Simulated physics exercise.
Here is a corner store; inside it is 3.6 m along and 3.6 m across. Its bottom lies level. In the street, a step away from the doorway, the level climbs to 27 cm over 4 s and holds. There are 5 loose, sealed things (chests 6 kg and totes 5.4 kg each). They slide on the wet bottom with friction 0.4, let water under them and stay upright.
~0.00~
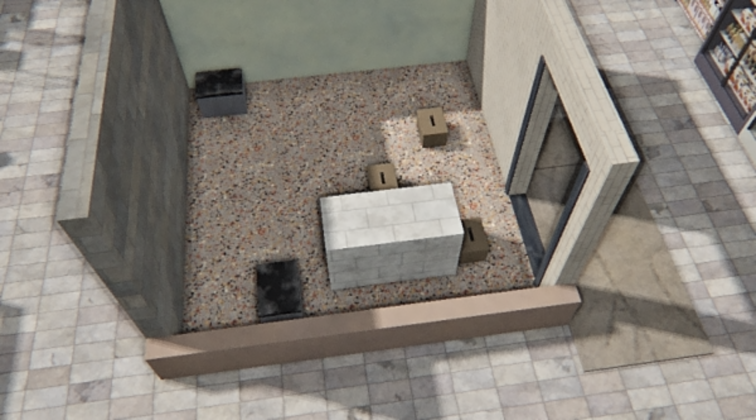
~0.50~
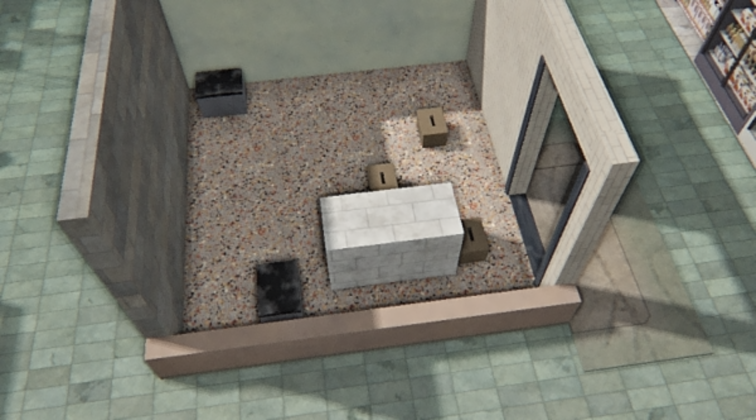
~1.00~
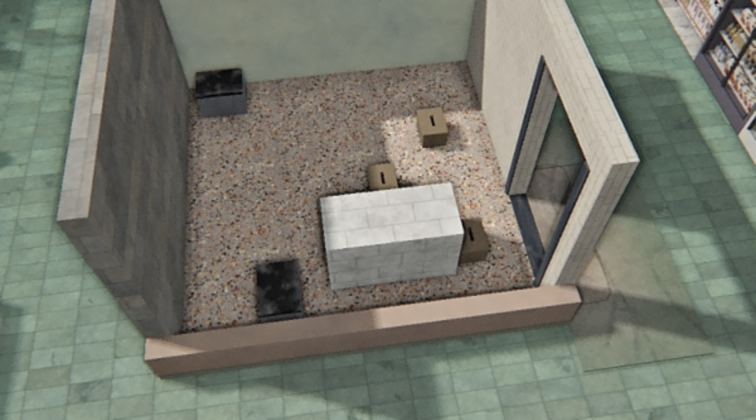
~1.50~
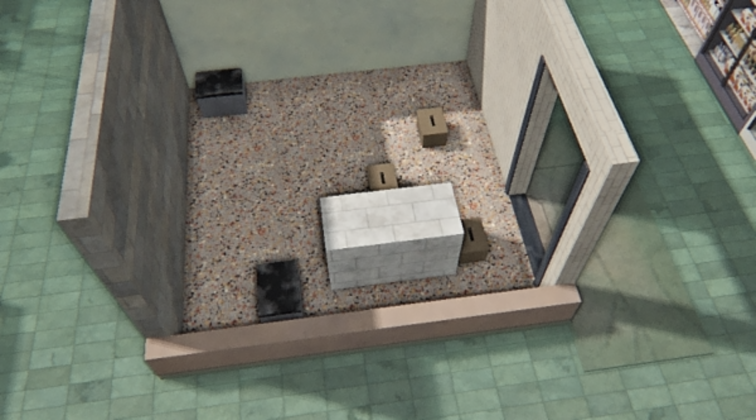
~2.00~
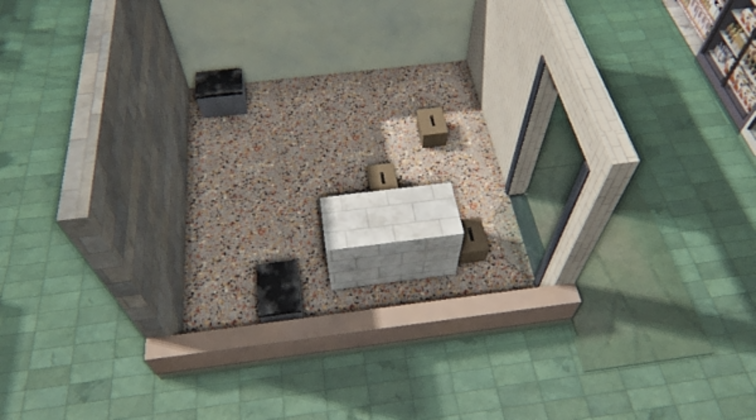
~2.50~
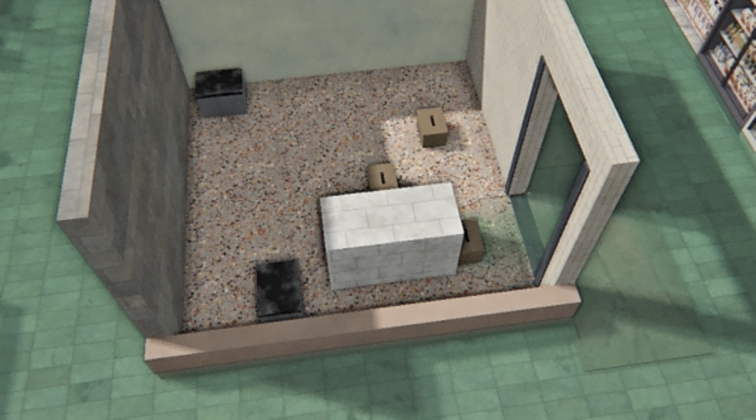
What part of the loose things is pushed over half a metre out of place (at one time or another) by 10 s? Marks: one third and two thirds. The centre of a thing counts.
It is two thirds or above.
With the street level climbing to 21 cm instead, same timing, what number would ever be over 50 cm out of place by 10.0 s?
In that case 5 of them.
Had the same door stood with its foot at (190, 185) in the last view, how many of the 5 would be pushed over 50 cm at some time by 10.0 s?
In that case 3 of them.
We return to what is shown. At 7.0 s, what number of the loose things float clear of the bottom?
I count 5.
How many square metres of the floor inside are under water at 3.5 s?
Some 3.0 m2.
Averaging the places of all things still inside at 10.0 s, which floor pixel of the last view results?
At about (311, 167).
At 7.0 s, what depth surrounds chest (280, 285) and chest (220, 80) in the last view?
About 7 and 13 cm.
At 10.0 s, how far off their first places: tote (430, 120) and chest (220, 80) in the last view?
In that order: 60 cm, 60 cm.
After 3.5 s 0 of 5 are over 50 cm from their spots; 1 afloat.
After 4.5 s 1 of 5 are over 50 cm from their spots; 1 afloat.
After 7.0 s 4 of 5 are over 50 cm from their spots; 5 afloat.
After 10.0 s 4 of 5 are over 50 cm from their spots, and 5 have been at some point; 5 afloat.
